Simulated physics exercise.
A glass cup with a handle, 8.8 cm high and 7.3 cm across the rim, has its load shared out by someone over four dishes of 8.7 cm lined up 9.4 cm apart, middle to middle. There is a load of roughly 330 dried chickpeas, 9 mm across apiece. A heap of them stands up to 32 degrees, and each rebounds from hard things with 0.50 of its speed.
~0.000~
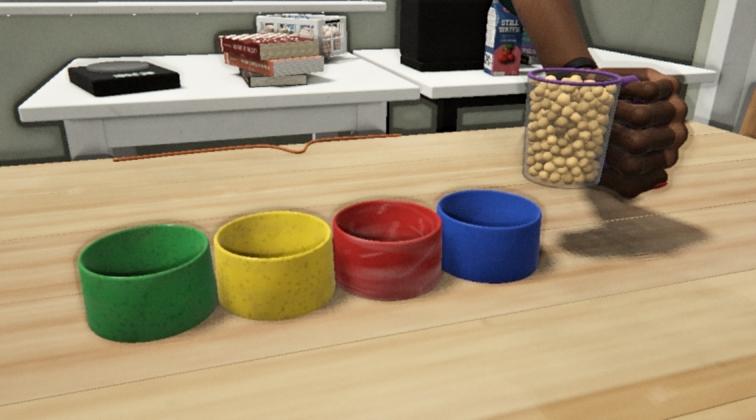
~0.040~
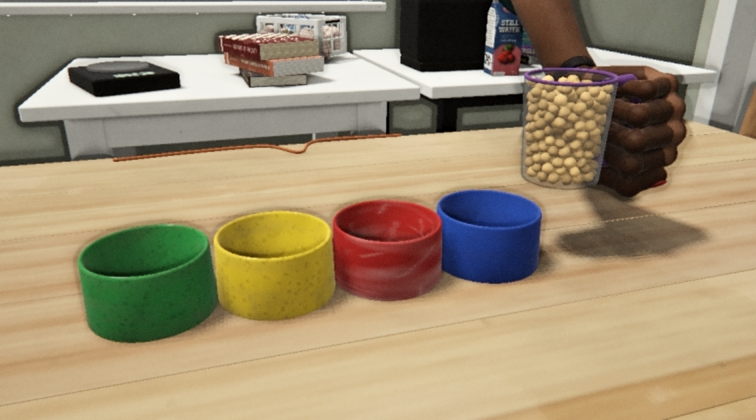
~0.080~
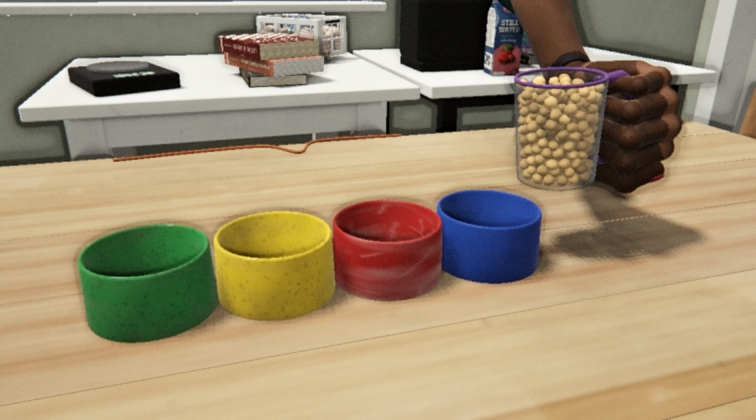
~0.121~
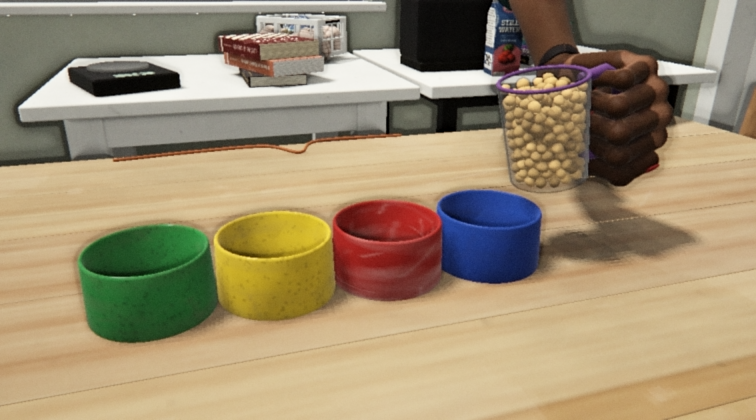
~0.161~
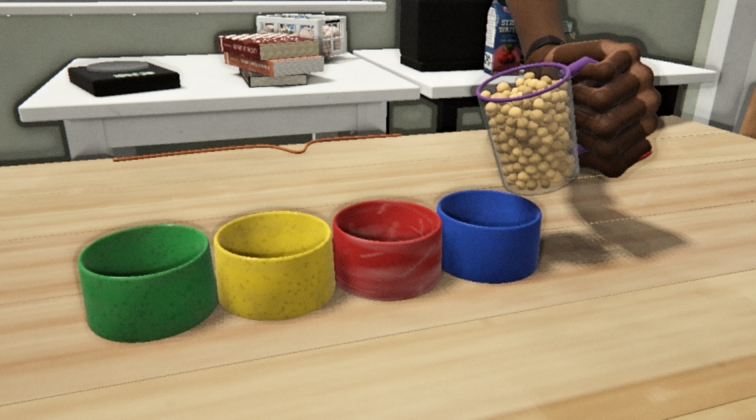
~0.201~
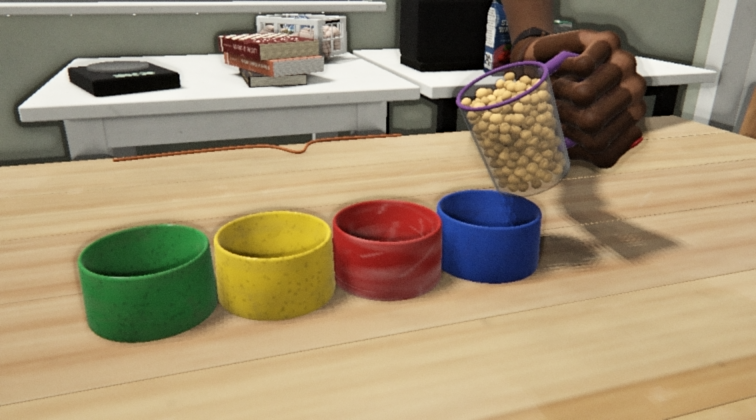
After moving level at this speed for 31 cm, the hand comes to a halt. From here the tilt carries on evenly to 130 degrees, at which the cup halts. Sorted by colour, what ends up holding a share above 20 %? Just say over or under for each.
Outcome: Red: The count there will be a fifth or smaller, blue: The count there will be a fifth or smaller, green: The count there will be bigger than a fifth, yellow: The count there will be bigger than a fifth, counter: The count there will be a fifth or smaller.
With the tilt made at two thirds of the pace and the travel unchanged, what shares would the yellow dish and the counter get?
Yellow 0; counter 10.
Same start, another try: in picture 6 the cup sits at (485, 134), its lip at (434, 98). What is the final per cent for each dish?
In the end red holds 0, blue holds 0, green holds 90, yellow holds 0.
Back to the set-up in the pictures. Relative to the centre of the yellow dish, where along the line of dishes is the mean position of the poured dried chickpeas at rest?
The load's average lands around 6 cm in the minus-x direction.
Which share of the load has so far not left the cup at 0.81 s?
45 per cent.
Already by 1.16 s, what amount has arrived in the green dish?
Close to 55 per cent at that point.
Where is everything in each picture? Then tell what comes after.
The first picture shows cup at (567, 128), tilt 0 degrees, lip at (536, 78), moved 0.0 cm; middle of the pieces at (571, 133); blue dish at (489, 208); red dish at (387, 221); yellow dish at (274, 234); green dish at (146, 250).
The second picture shows cup at (565, 128), tilt 1 degrees, lip at (532, 80), moved 0.2 cm; middle of the pieces at (569, 133).
The third picture shows cup at (558, 129), tilt 5 degrees, lip at (522, 83), moved 0.9 cm; middle of the pieces at (562, 133).
The fourth picture shows cup at (546, 130), tilt 11 degrees, lip at (504, 90), moved 2.1 cm; middle of the pieces at (551, 134).
The fifth picture shows cup at (531, 131), tilt 18 degrees, lip at (483, 98), moved 3.5 cm; middle of the pieces at (537, 134).
The sixth picture shows cup at (517, 132), tilt 26 degrees, lip at (463, 107), moved 4.9 cm; middle of the pieces at (523, 135); blue dish at (489, 208); red dish at (387, 221); yellow dish at (274, 234); green dish at (146, 250). Its pace works out near 185 degrees a second; the hand travels 35 cm a second.
After 0.57 s, tilt 93 degrees; cup holds 95 %, yellow 5 %.
After 0.81 s, tilt 130 degrees; cup holds 45 %, green 5 %, yellow 40 %.
After 1.16 s, tilt 130 degrees; cup holds 0 %, green 55 %, yellow 40 %.
At rest (1.5 s), red 0 %, blue 0 %, green 55 %, yellow 40 %, counter 10 %.
